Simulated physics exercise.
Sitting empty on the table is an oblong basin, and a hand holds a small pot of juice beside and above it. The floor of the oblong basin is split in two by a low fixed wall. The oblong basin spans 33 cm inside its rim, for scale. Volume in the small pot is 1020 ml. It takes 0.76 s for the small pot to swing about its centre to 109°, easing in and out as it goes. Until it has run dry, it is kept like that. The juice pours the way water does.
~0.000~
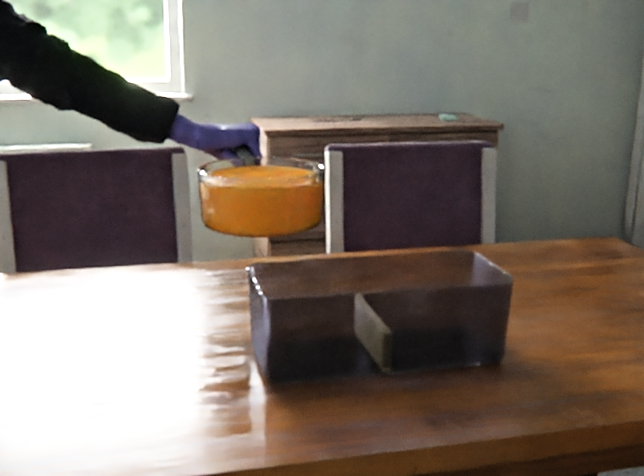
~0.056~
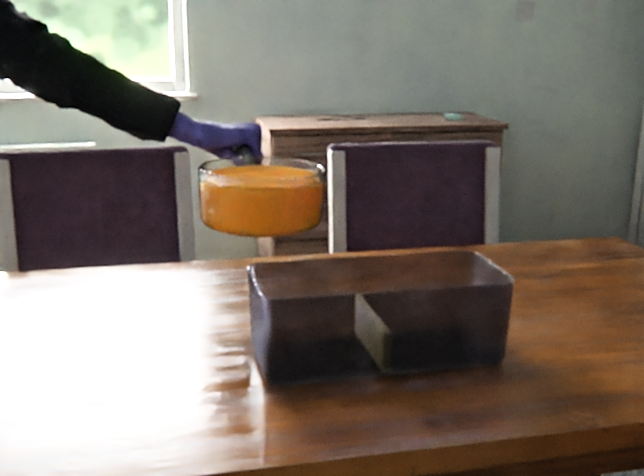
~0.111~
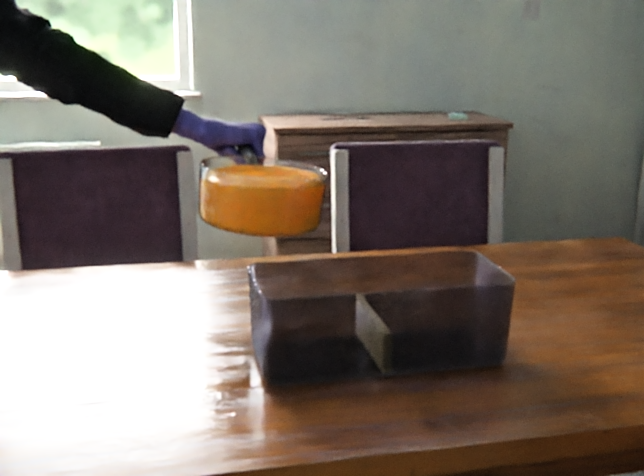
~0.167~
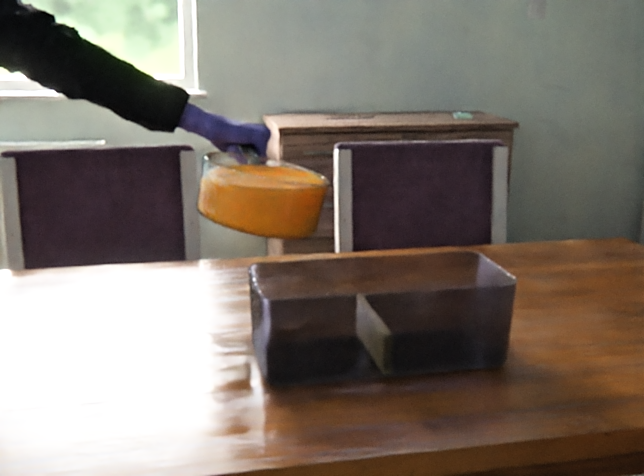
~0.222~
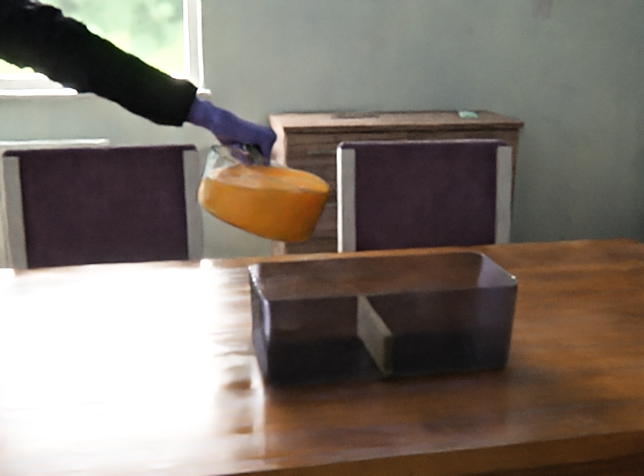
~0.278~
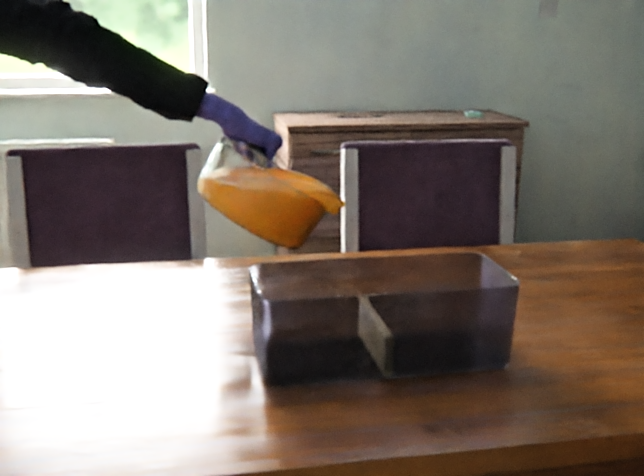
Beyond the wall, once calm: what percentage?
24 out of 100.
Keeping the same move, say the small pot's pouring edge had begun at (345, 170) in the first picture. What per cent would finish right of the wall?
In that case some 50 per cent.
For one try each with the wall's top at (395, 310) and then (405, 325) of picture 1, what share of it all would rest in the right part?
I'd put it at about 10 per cent for the first and about 20 per cent for the second.
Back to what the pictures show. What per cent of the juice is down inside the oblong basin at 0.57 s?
Near 52 in a hundred.
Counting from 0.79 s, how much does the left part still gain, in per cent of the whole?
Some 5 per cent.
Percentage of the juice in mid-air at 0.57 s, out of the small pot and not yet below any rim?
Some 28 per cent.
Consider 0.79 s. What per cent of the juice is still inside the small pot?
Share remaining: Approx. 3 %.
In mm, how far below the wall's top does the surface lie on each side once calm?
Left roughly 22 mm; right roughly 44 mm.
By 0.57 s the tilt is 94° and 19 per cent is still to pour, 34 is left of the wall and 18 right of it.
By 0.79 s the tilt is 109° and 3 per cent is still to pour, 64 is left of the wall and 21 right of it.
By 1.01 s the tilt is 109° and 0 per cent is still to pour, 69 is left of the wall and 23 right of it.
By 1.26 s the tilt is 109° and 0 per cent is still to pour, 69 is left of the wall and 24 right of it.
At rest 69 per cent lies left of the wall, 24 right of it and 7 outside.
